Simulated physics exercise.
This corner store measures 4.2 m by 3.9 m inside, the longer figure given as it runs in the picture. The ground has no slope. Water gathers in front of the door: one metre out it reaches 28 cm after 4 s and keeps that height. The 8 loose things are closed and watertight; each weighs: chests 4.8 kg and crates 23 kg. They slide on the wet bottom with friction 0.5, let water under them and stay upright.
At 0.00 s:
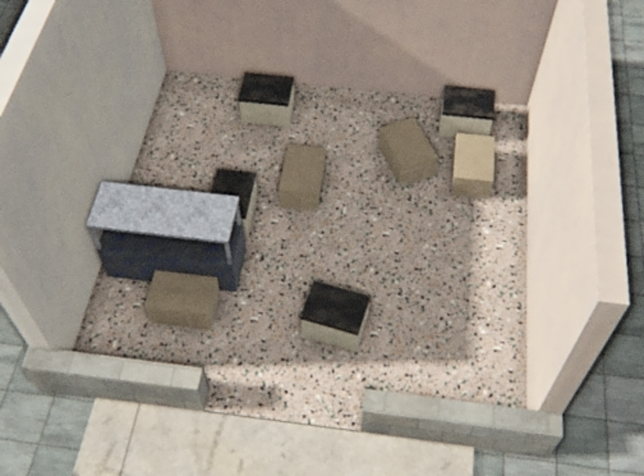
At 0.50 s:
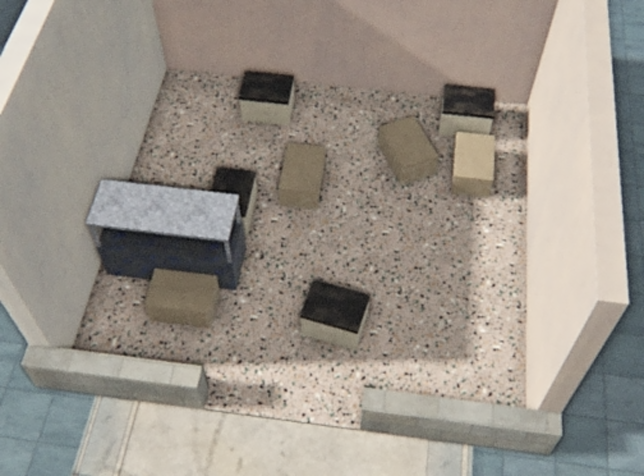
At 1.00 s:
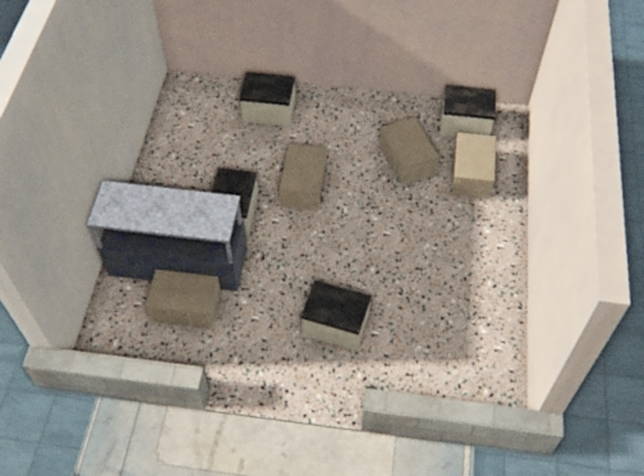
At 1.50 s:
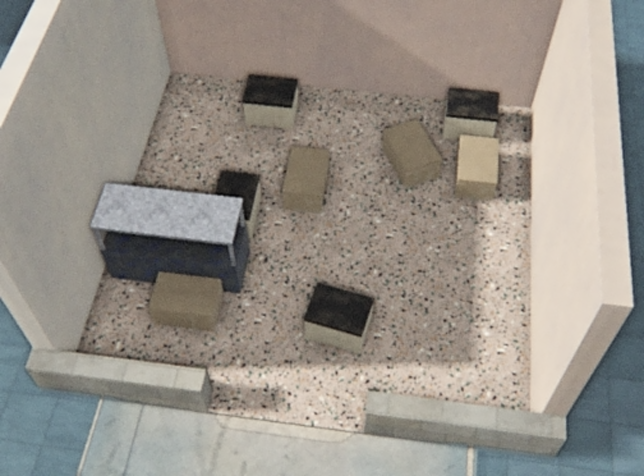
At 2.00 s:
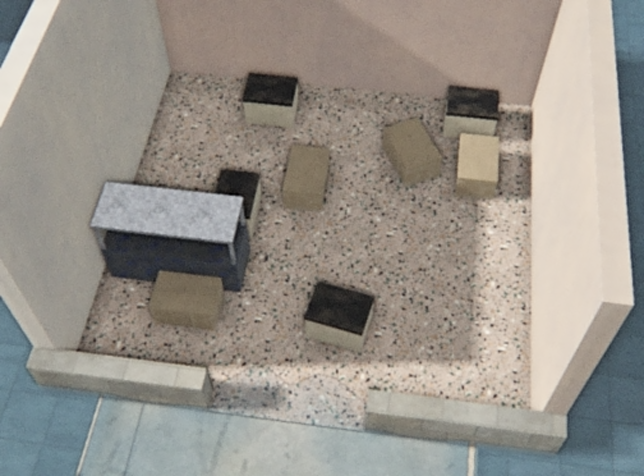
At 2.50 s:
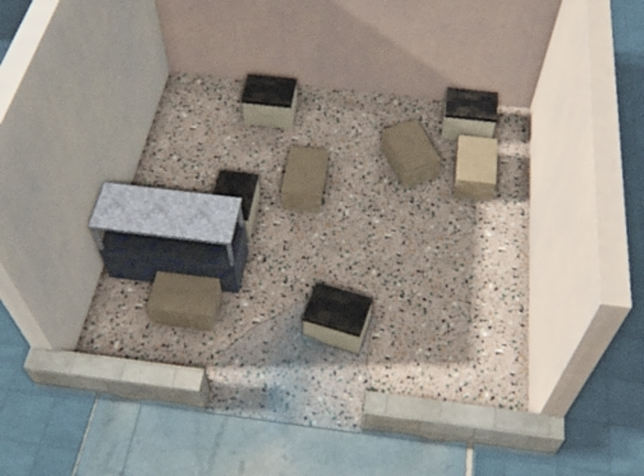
Walled room with scattered boxes and a grey-topped counter, bluish water spreading outside and creeping in through the front doorway gap.
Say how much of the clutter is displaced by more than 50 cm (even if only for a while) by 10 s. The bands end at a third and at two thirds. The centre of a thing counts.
It is at least two thirds.
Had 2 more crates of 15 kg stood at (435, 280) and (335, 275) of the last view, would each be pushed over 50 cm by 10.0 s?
In turn: Over, more.
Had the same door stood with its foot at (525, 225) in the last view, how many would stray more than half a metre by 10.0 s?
In that case 8 of them.
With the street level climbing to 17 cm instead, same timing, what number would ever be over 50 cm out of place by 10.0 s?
In that case 1 of them.
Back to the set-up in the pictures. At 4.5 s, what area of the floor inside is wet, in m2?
Roughly 9.0 m2.
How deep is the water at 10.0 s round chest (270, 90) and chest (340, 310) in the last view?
About 14 and 13 cm.
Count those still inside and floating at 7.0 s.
At that moment 5.
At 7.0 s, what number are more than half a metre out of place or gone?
I count 4.
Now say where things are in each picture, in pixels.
The first picture shows a chest at (336, 306) rests on the ground; a chest at (266, 87), on the bottom; water covers 0.0 m2; 0 of 8 have shifted.
The second picture shows a chest at (335, 305) rests on the ground; a chest at (266, 86) rests on the ground; water covers 0.0 m2; 0 of 8 have shifted.
The third picture shows a chest at (336, 306), on the bottom; a chest at (267, 87), on the bottom; water covers 0.0 m2; 0 of 8 have shifted.
The fourth picture shows a chest at (339, 308) rests on the ground; a chest at (270, 89) rests on the ground; 0.0 m2 under water; 0 of 8 have shifted.
The fifth picture shows a chest at (340, 307) rests on the ground; a chest at (270, 88) rests on the ground; 0.2 m2 under water; 0 of 8 have shifted.
The sixth picture shows a chest at (338, 308), on the bottom; a chest at (269, 89), on the bottom; 0.9 m2 under water; 0 of 8 have shifted.
After 3.5 s 1 of 8 are over 50 cm from their spots; 0 afloat.
After 4.5 s 1 of 8 are over 50 cm from their spots; 1 afloat.
After 7.0 s 4 of 8 are over 50 cm from their spots; 5 afloat.
After 10.0 s 7 of 8 are over 50 cm from their spots, and 7 have been at some point; 6 afloat.
